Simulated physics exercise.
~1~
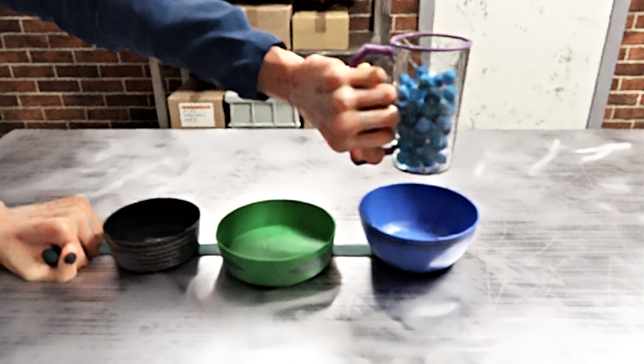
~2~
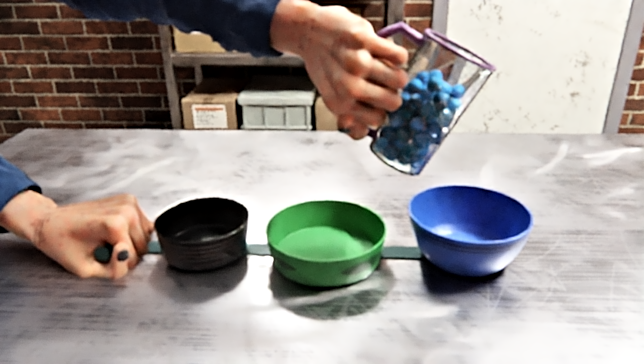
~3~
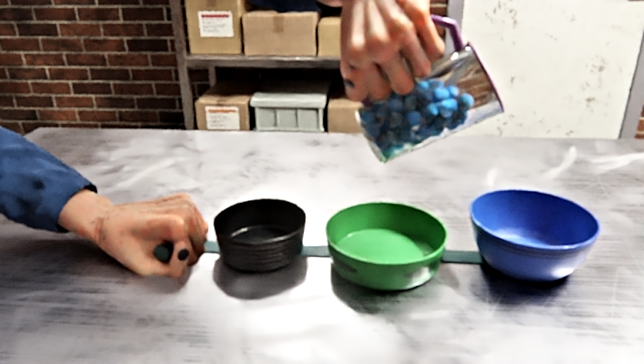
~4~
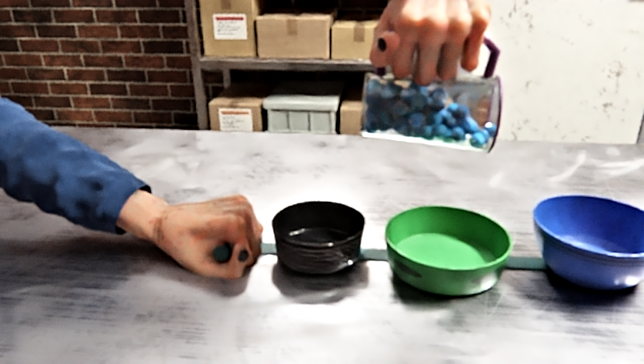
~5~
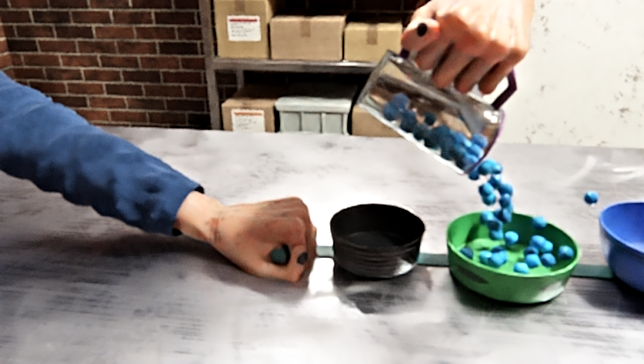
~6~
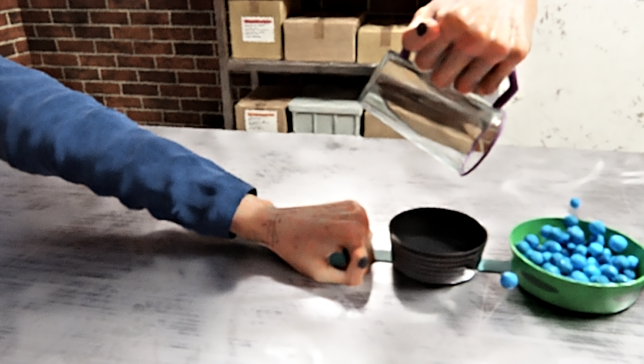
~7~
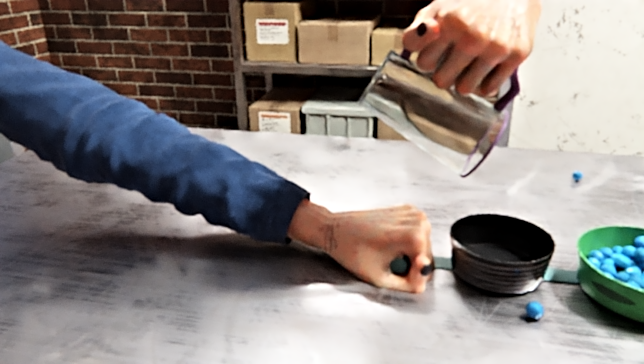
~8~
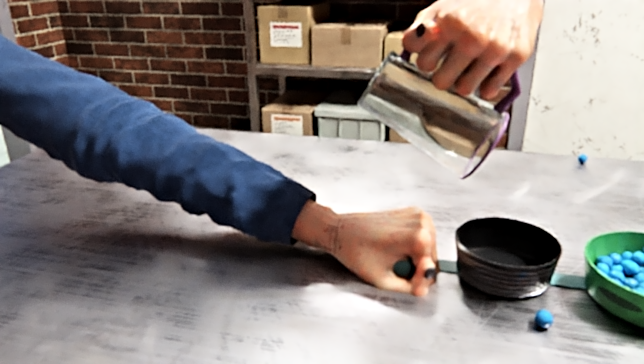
A hand tipped a clear cup of small blue balls while another hand drew a joined row of black, green and blue bowls to the right, and nearly all the balls poured into the green one, with a couple left on the table.
